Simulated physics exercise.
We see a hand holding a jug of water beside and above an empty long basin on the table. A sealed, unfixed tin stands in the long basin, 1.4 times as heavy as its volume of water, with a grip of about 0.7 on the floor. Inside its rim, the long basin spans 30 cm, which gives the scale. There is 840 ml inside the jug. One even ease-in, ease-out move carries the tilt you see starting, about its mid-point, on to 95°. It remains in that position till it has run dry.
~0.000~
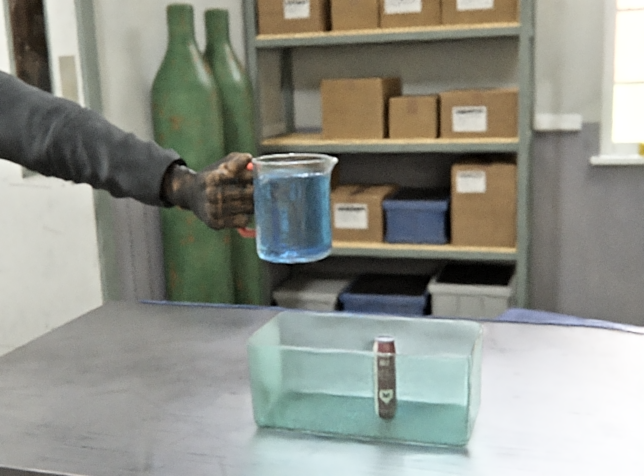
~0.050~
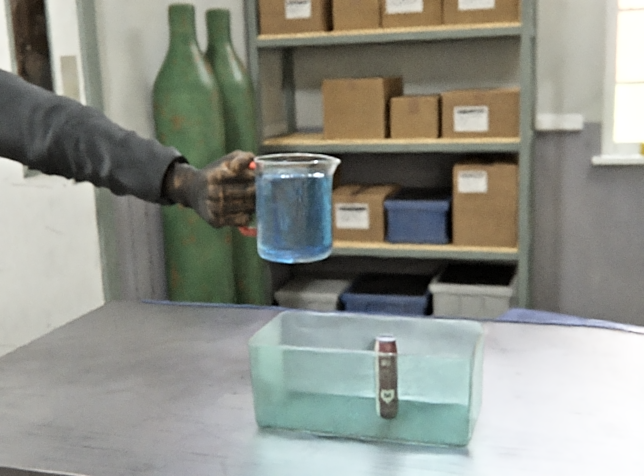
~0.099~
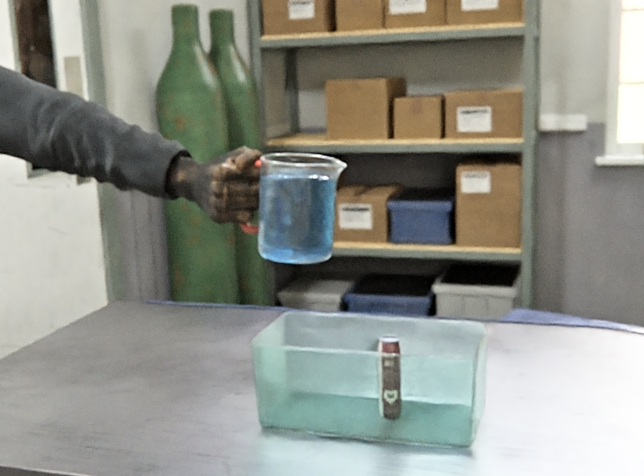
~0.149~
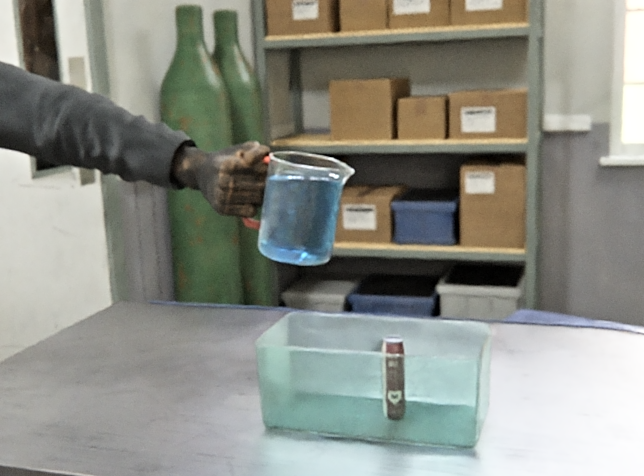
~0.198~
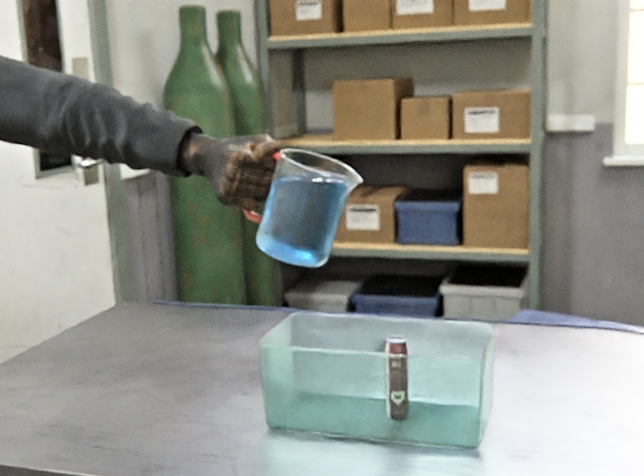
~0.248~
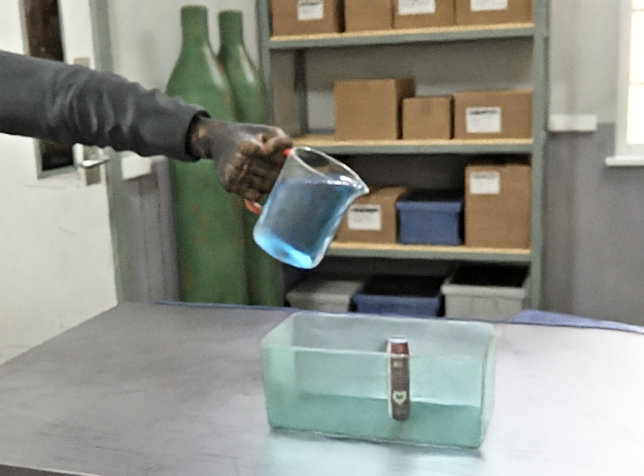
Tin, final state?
Standing.
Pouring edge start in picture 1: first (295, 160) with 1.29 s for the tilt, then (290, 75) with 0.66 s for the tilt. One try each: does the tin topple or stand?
First it tips over; then it stays on its base.
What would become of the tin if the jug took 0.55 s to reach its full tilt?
In that case the tin stays vertical.
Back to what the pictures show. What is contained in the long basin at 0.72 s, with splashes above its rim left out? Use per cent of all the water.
My estimate is about 42 percent.
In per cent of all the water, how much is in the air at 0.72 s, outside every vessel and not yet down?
Near 26 percent.
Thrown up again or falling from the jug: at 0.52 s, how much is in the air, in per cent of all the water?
Roughly 22 percent.
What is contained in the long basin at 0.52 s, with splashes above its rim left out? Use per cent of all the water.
I reckon close to 6 percent of it.
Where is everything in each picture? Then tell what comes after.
In the first frame, it leans 0°; its right rim is at (337, 160); the water meets the walls at (260, 173) and (328, 173); the long basin's rim runs from (263, 328) to (477, 342); the tin's top is at (385, 342).
In the second frame, it leans 1°; its right rim is at (339, 161); the water meets the walls at (261, 172) and (330, 174).
In the third frame, it leans 5°; its right rim is at (345, 165); the water meets the walls at (266, 172) and (335, 176).
In the fourth frame, it leans 11°; its right rim is at (354, 172); the water meets the walls at (273, 174) and (344, 178).
In the fifth frame, it leans 20°; its right rim is at (362, 180); the water meets the walls at (276, 188) and (353, 180).
In the sixth frame, it leans 29°; its right rim is at (367, 191); the water meets the walls at (274, 196) and (363, 184).
Then, 0.52 s in, the tilt is 85° and 71 per cent is still to pour; the tin stands where it began.
Then, 0.72 s in, the tilt is 95° and 33 per cent is still to pour; the tin stands where it began.
Then, 0.93 s in, the tilt is 95° and 13 per cent is still to pour; the tin stands where it began.
Then, 1.16 s in, the tilt is 95° and 5 per cent is still to pour; the tin stands where it began.
Finally, the tin stands where it began.
